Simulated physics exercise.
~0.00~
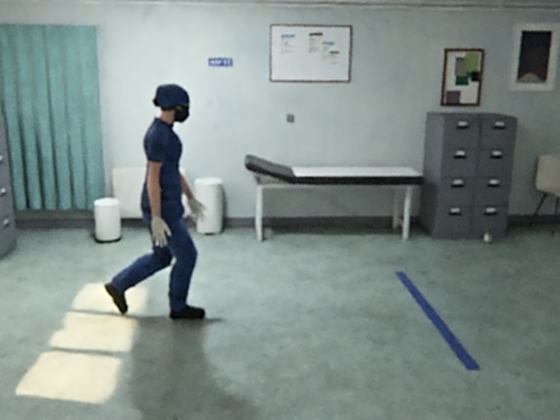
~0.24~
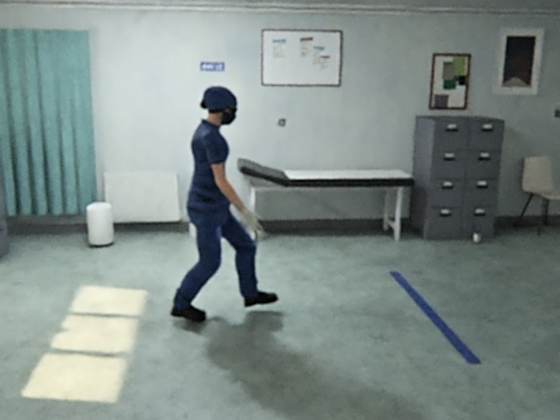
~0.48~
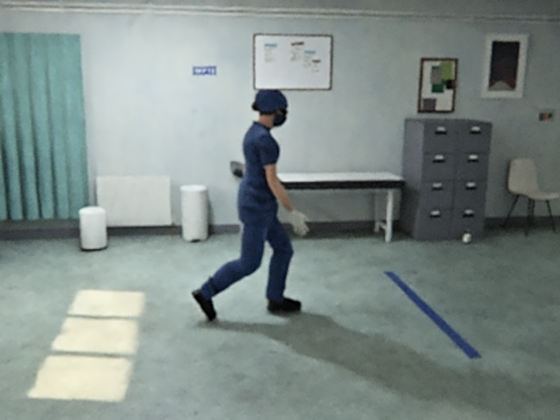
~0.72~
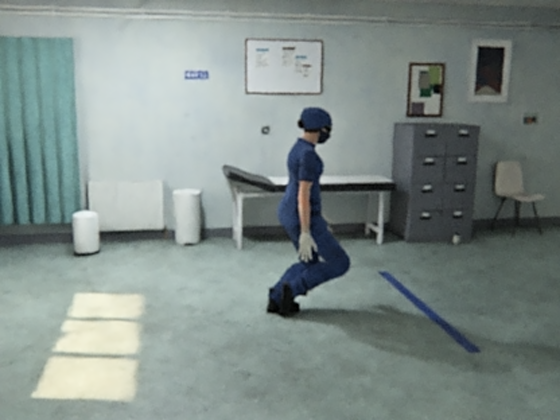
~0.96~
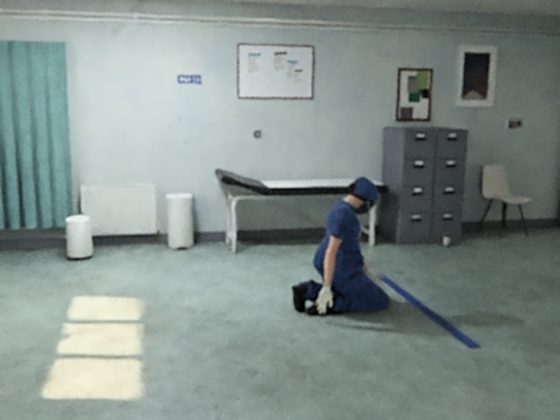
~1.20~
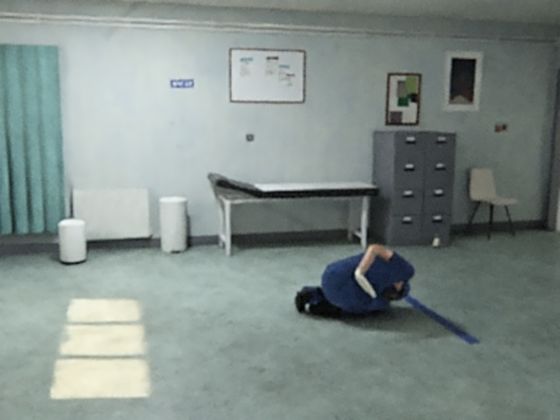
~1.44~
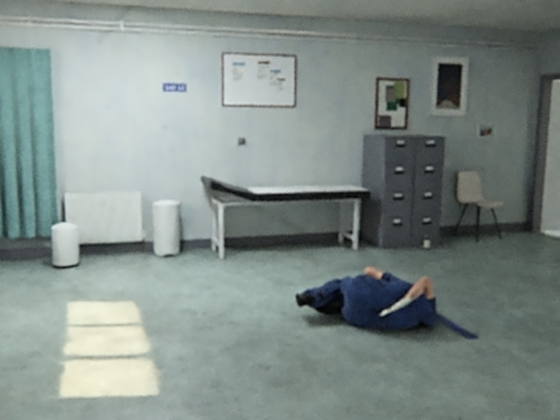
A masked person in dark blue scrubs and pale gloves strode right across a clinic-like room toward a blue floor stripe, then buckled to the knees, folded forward and ended slumped on the floor, head stopping just short of the stripe.
